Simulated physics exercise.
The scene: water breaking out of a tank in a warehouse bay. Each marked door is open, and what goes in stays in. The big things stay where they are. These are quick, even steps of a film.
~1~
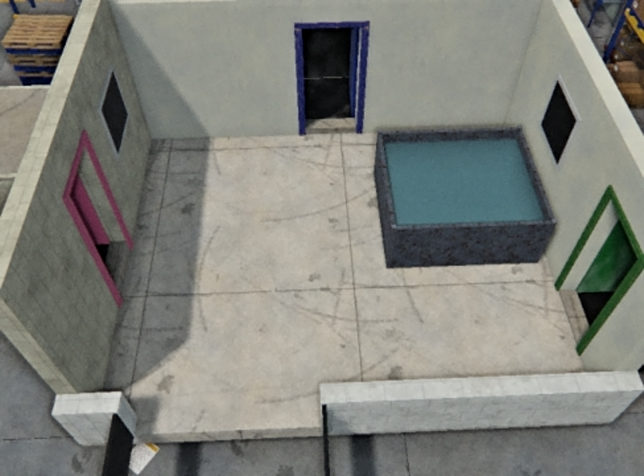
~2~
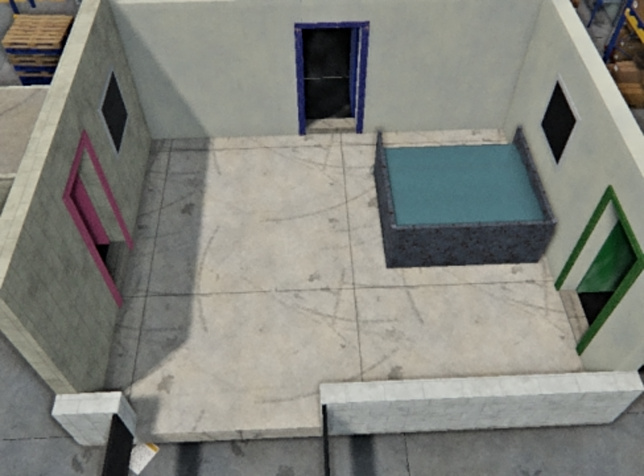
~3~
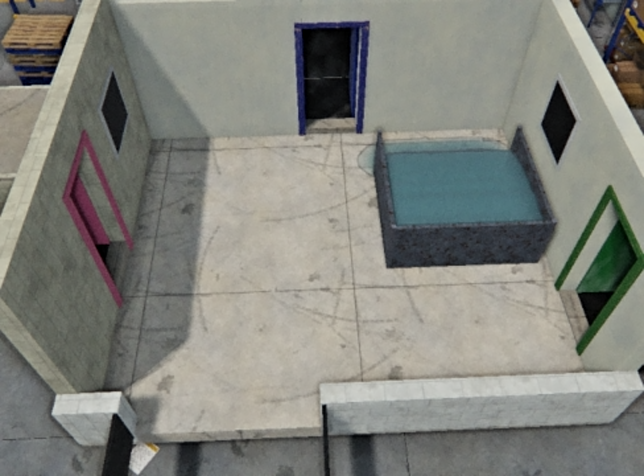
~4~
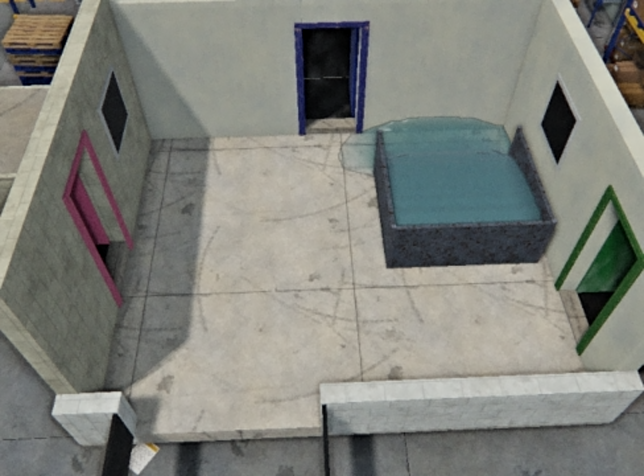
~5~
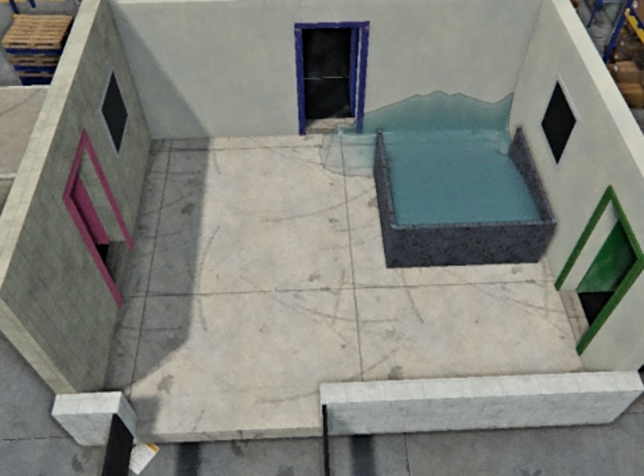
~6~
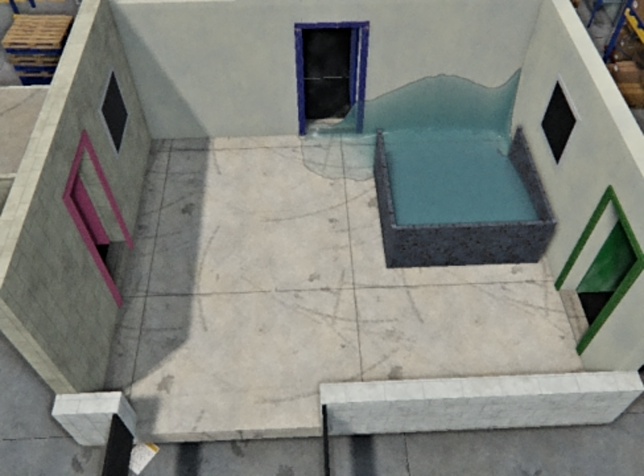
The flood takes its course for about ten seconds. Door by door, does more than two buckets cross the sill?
The green door stays under that; the pink door stays under that; the blue door takes more than that.
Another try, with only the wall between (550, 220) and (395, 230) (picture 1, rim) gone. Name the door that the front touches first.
That is the green door.
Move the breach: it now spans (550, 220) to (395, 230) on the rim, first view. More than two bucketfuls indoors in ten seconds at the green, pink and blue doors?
Then: Green door goes over, pink door takes less, blue door is under.
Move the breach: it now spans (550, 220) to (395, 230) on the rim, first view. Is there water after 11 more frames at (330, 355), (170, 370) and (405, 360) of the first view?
One after the other: Flooded, flooded, covered.
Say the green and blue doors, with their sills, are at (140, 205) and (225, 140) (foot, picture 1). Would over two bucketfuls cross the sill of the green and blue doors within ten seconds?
Then: Green goes over, blue is under.
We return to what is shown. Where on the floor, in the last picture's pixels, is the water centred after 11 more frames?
Roughly at (404, 182).
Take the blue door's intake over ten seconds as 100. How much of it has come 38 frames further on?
Roughly 100 per cent.
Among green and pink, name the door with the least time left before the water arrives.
I say the green one.
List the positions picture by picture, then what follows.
The first picture shows still water in the tank at (460, 178).
In the second picture, water pours out on the tank's far side and has run to a hidden place.
In the third picture, the front is at (364, 155), out from the gap on the tank's far side.
In the fourth picture, the front is at (349, 144), out from the gap on the tank's far side.
In the fifth picture, water pours out on the tank's far side and has run to (328, 135).
In the sixth picture, water pours out on the tank's far side and has run to (304, 136).
A moment on, water covers 20 % of the floor; the green door not reached, the pink door not reached, the blue door under two buckets in.
Next, water covers 45 % of the floor; the green door wet at the sill, nothing in, the pink door not reached, the blue door over two buckets in.
Then, water covers 65 % of the floor; the green door under two buckets in, the pink door wet at the sill, nothing in, the blue door over two buckets in.
Later, water covers 85 % of the floor; the green door under two buckets in, the pink door wet at the sill, nothing in, the blue door over two buckets in.
In the end, water covers 95 % of the floor; the green door under two buckets in, the pink door wet at the sill, nothing in, the blue door over two buckets in.
